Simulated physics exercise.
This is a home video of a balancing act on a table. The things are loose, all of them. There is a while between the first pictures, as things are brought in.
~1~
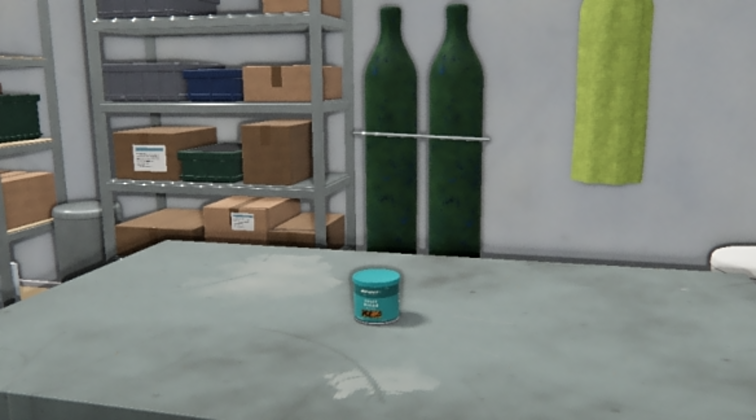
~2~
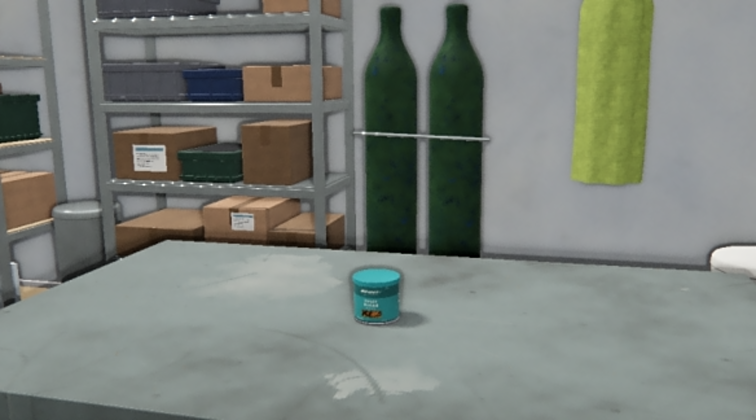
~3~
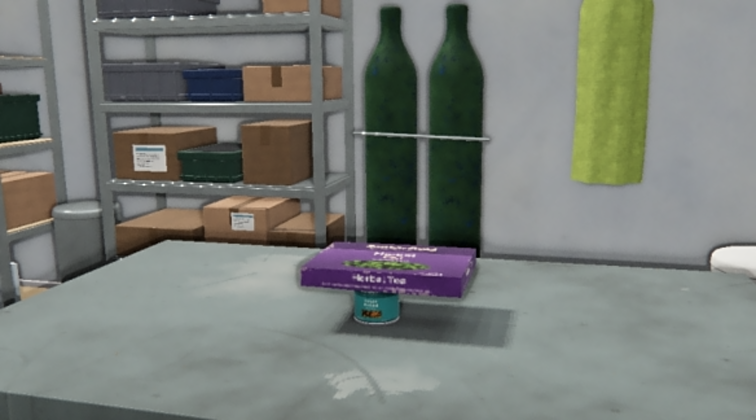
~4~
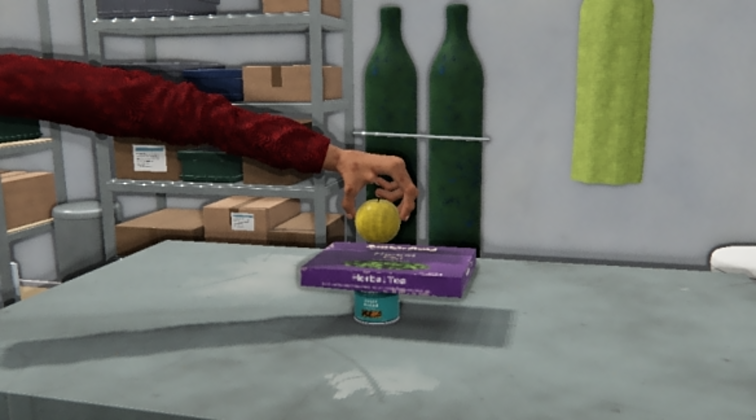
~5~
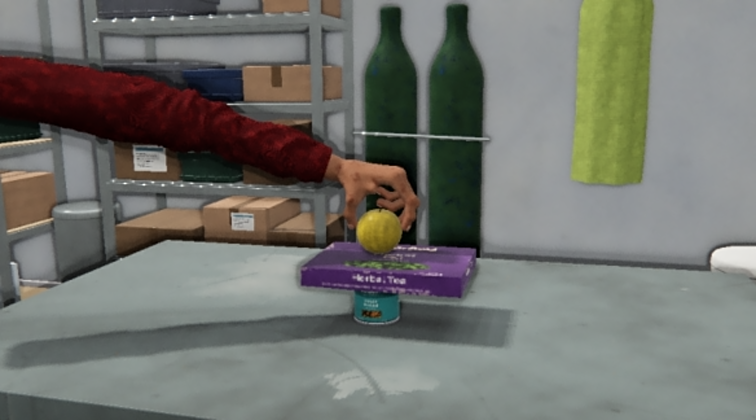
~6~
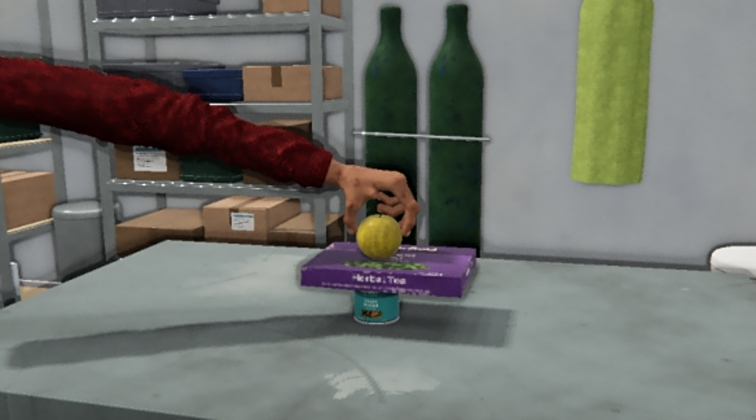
A hand in a dark red sleeve lowering a yellow apple onto a purple herbal tea box atop a turquoise tin.
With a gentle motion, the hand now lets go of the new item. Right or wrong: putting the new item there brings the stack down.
Wrong, the stack stays up.
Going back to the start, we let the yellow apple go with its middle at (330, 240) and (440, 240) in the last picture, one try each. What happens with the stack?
Well, the first time the stack stays put, and the second time it comes down.
Then, 0.40 s after the last picture, nothing has stirred.
Then, 1.10 s after the last picture, yellow apple resting near (380, 237).
At rest, all 3 in place. Seen from the same camera at the end, yellow apple near (381, 237). The stack keeps its balance.
